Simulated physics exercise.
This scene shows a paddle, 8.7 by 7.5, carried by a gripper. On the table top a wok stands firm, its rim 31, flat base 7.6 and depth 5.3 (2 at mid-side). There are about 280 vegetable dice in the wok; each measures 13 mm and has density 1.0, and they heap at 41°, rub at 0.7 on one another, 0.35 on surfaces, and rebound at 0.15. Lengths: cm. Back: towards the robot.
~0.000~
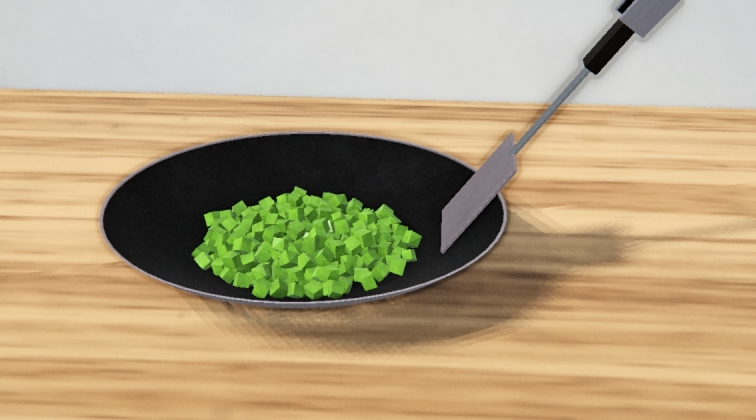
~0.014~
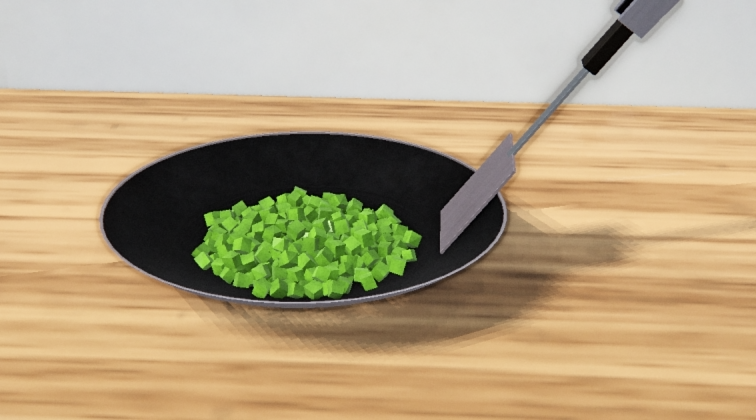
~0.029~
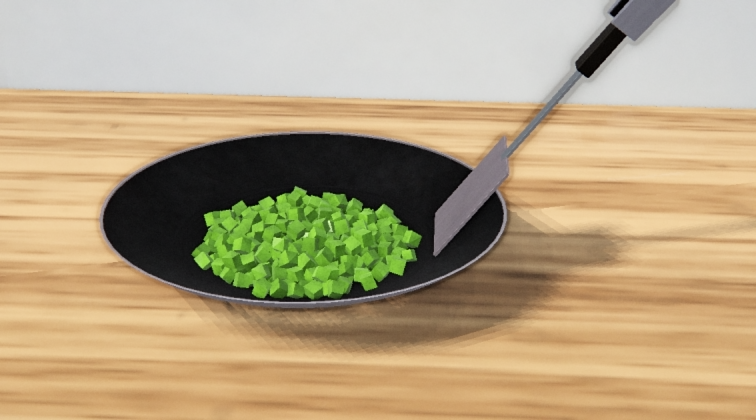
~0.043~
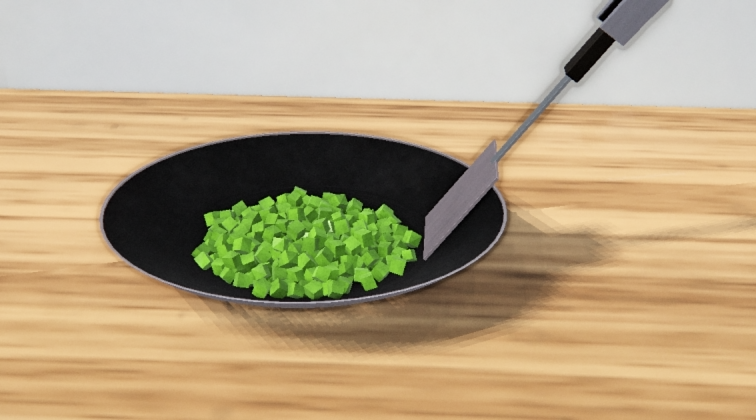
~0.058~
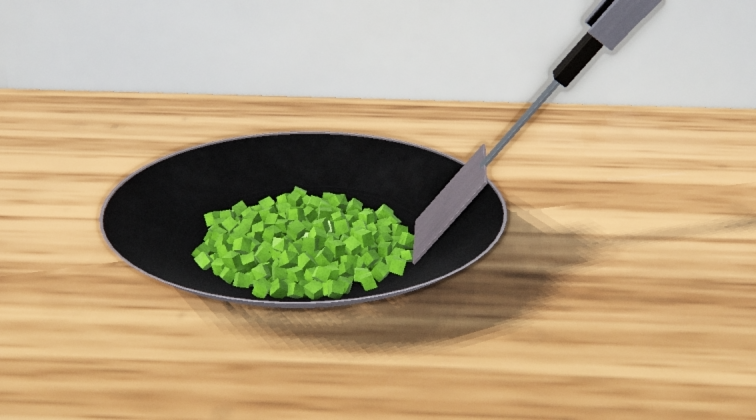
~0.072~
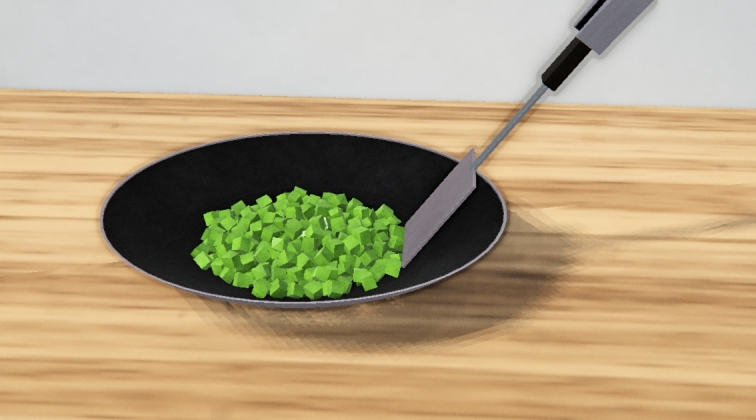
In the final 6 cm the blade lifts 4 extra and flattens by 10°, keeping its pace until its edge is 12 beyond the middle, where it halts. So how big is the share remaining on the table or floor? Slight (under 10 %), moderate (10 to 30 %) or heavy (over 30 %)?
Heavy.
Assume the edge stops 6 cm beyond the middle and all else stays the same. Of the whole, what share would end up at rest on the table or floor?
Changed stop: Approx. 5 %.
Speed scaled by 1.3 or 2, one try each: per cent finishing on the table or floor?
Roughly 50 % and roughly 60 %.
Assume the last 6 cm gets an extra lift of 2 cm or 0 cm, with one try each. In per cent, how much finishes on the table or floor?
It works out to some 50 per cent for the first setting and some 45 per cent for the second.
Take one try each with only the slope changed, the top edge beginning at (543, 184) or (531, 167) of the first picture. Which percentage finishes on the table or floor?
Close to 35 and 35 percent respectively.
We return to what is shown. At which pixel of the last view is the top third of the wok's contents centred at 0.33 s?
It is centred at roughly (153, 196).
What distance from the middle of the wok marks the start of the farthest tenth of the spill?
30 centimetres, give or take.
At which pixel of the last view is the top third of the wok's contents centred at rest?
It is centred near (184, 219).
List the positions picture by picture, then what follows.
Paddle top edge at (514, 151), sloping 53°; upper third of the load around (306, 231), from x 200 to 410, top at y 195; 276 in the wok, in the first frame.
Paddle top edge at (513, 152), sloping 53°; upper third of the load around (306, 231), from x 200 to 410, top at y 195, in the second frame.
Paddle top edge at (507, 154), sloping 53°; upper third of the load around (306, 231), from x 200 to 410, top at y 195, in the third frame.
Paddle top edge at (496, 159), sloping 53°; upper third of the load around (306, 231), from x 200 to 410, top at y 195, in the fourth frame.
Paddle top edge at (485, 163), sloping 53°; upper third of the load around (306, 231), from x 200 to 410, top at y 195, in the fifth frame.
Paddle top edge at (474, 167), sloping 53°; upper third of the load around (304, 230), from x 200 to 395, top at y 195; 276 in the wok, in the sixth frame.
By 0.20 s, sloping 53°, highest piece 6 above the table; 276 in the wok.
By 0.33 s, sloping 51°, highest piece 8 above the table; 244 in the wok, 2 on the table or floor, 30 on the blade or in flight.
By 0.60 s, sloping 43°, highest piece 6 above the table; 158 in the wok, 118 on the table or floor.
By 1.65 s, sloping 43°, highest piece 6 above the table; 158 in the wok, 118 on the table or floor.
Final count, 158 in the wok, 118 on the table or floor. That is 43 % on the table or floor.
